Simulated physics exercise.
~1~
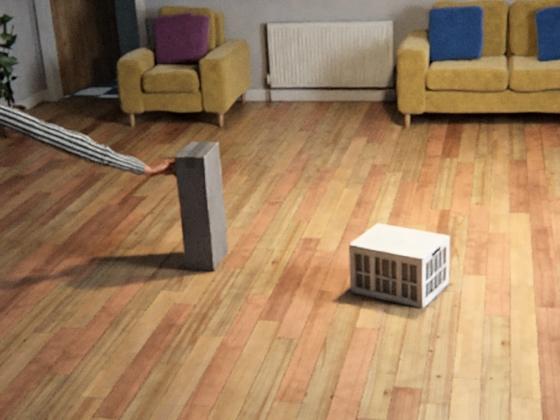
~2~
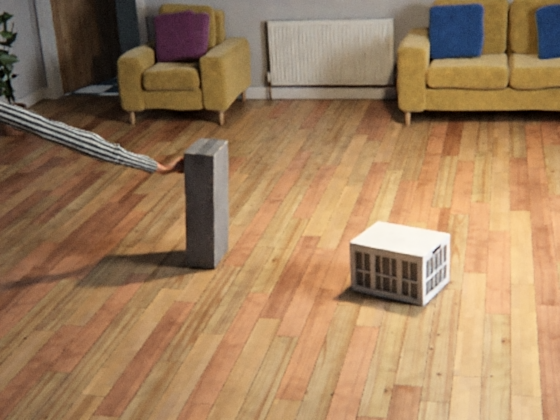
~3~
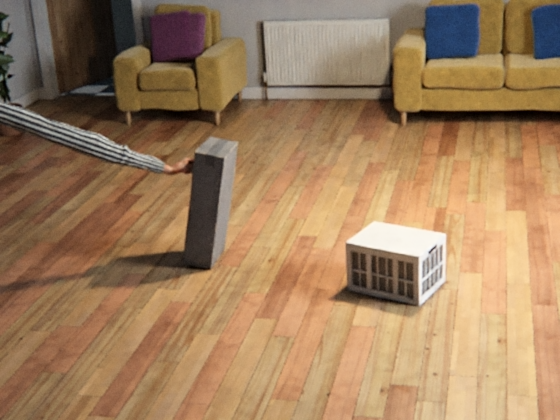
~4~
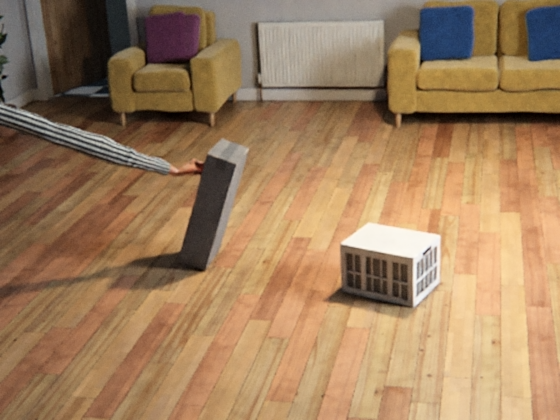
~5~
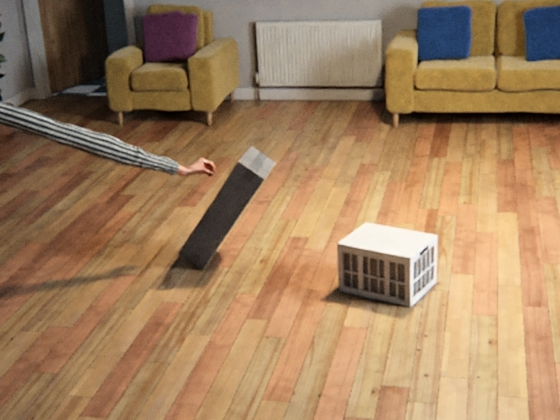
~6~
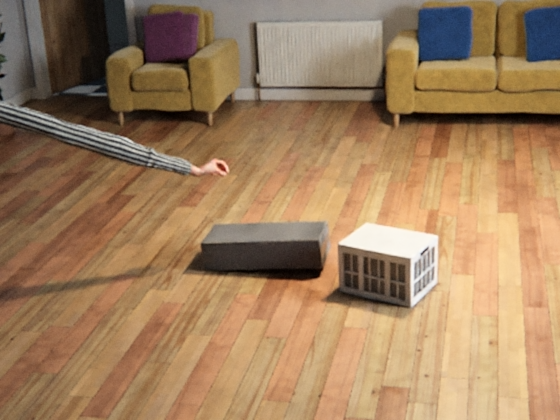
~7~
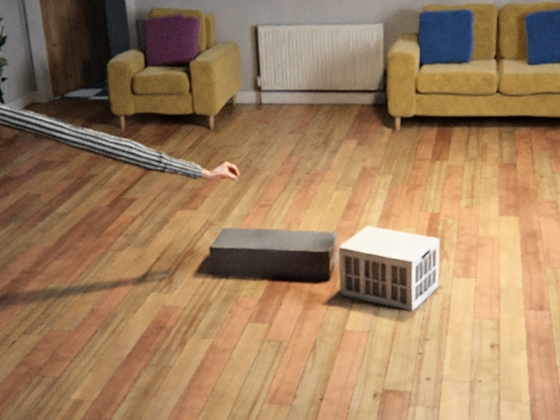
A tall grey box standing on a wooden floor is pushed near its top by a hand in a striped sleeve, tilts to the right, and topples, ending flat on its side just left of a white crate that stays in place.
